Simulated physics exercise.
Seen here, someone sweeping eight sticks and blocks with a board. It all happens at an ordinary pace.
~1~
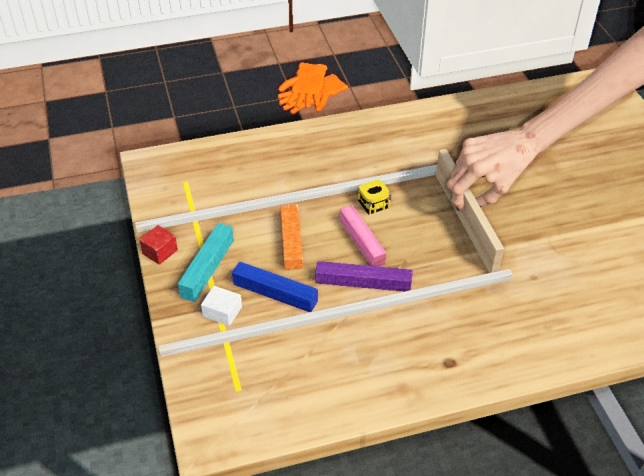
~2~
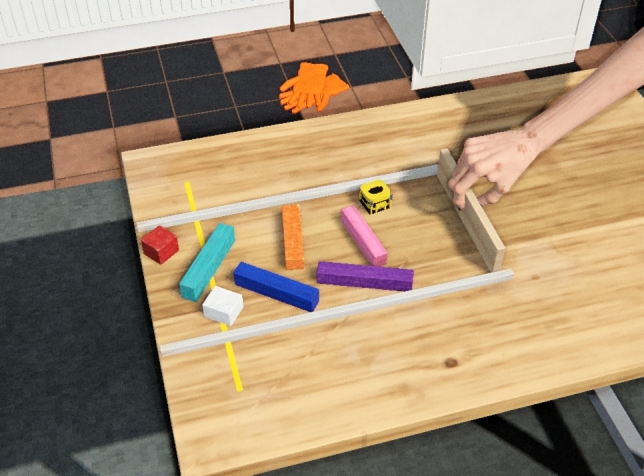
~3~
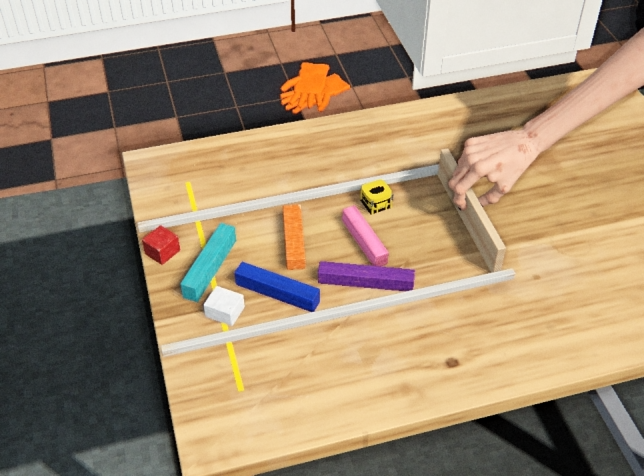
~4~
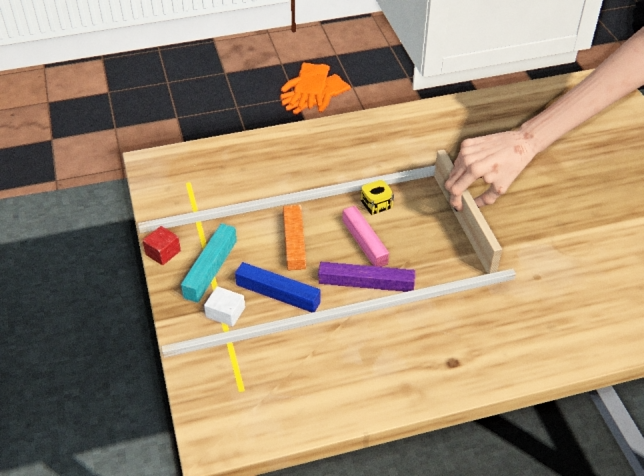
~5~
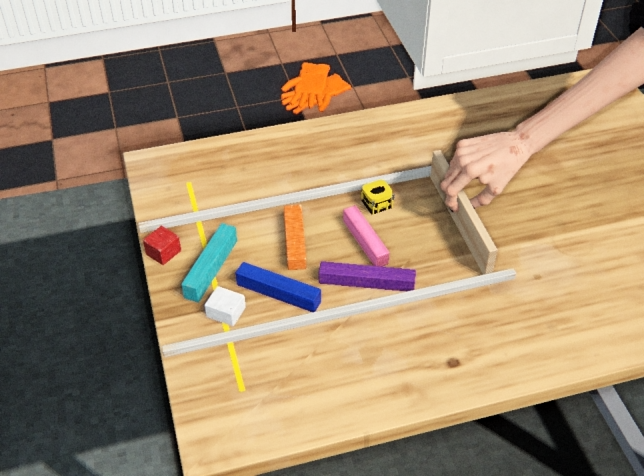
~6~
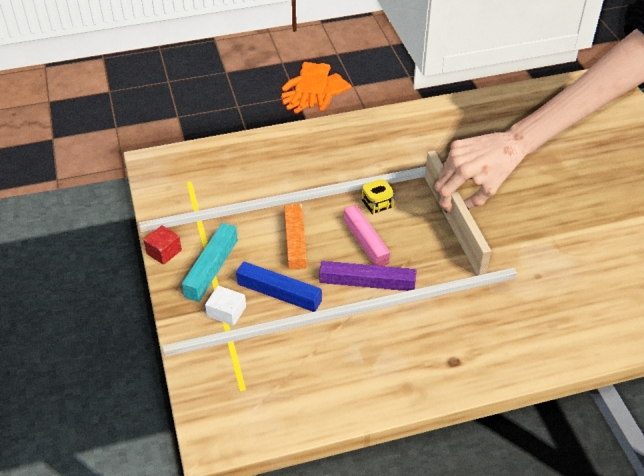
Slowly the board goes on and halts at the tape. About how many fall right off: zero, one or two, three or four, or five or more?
The number that fall off is one or two.
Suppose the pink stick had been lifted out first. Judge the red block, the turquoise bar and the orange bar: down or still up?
The red block drops off, the turquoise bar goes over, the orange bar is kept.
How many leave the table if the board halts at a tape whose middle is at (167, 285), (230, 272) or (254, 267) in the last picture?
Try by try, 6, 0 and 0.
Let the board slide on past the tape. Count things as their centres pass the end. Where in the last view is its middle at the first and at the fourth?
First at (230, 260), next at (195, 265).
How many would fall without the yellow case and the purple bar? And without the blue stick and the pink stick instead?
Fallen: 1, and 1 in the other try.
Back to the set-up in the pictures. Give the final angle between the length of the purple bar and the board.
About 40°.
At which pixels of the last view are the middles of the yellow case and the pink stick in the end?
First (190, 232), then (205, 269).
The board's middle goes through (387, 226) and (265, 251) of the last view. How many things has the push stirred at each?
At the one place 2, at the other 7.
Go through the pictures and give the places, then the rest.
Red block (159, 245); turquoise bar (207, 261); white block (222, 306); board (467, 209); tape (209, 275), in the first picture.
Turquoise bar (208, 262); pink stick (364, 236), in the second picture.
White block (224, 306); blue stick (277, 287), in the third picture.
Red block (162, 245); yellow case (377, 197), in the fourth picture.
Turquoise bar (211, 262); board (461, 211), in the fifth picture.
Red block (163, 245); turquoise bar (211, 261); white block (226, 305); board (455, 212); tape (213, 275), in the sixth picture.
Soon after, none off yet; red block at rest near (163, 245); turquoise bar at rest near (211, 261); white block at rest near (226, 305).
Then, none off yet; red block moving near (159, 245); turquoise bar moved a little near (173, 268); white block moved about its own width near (201, 318).
At rest, the number that fall off is one or two; fallen, turquoise bar and red block.
